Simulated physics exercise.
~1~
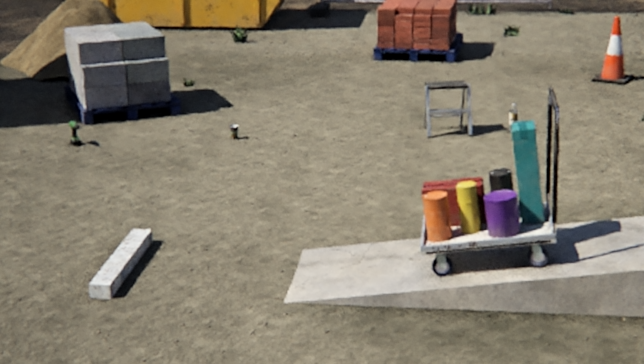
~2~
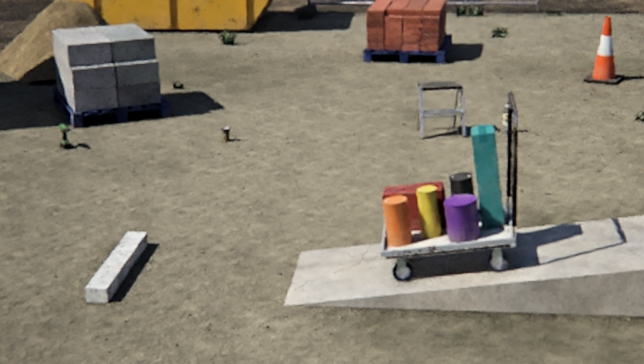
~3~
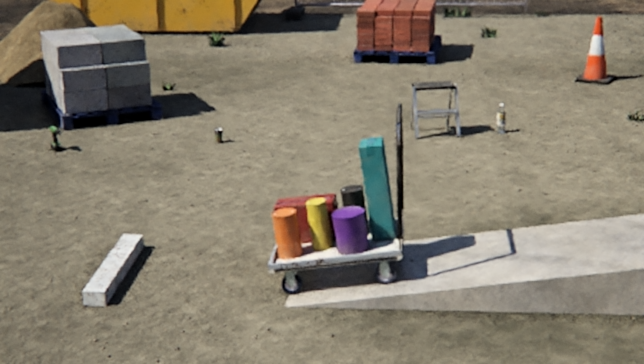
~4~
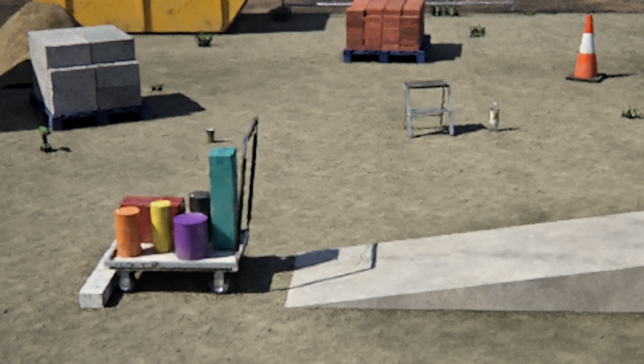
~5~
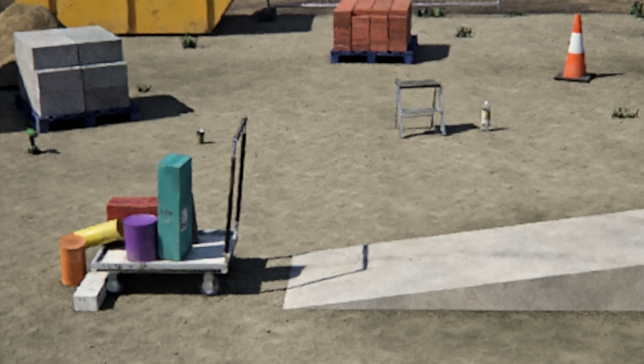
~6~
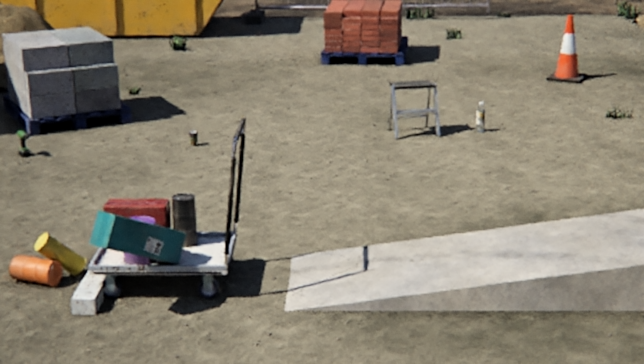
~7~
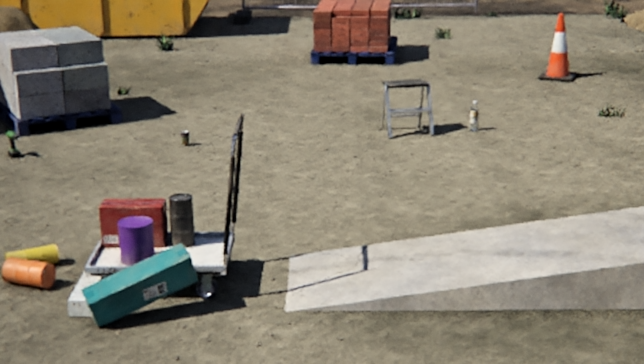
On a dirt building site, a trolley loaded with colourful containers rolls left down a ramp and stops at a kerb; the orange and yellow canisters tumble off, then the tall turquoise box topples off the front side, while the red box, purple pail and black canister stay aboard.
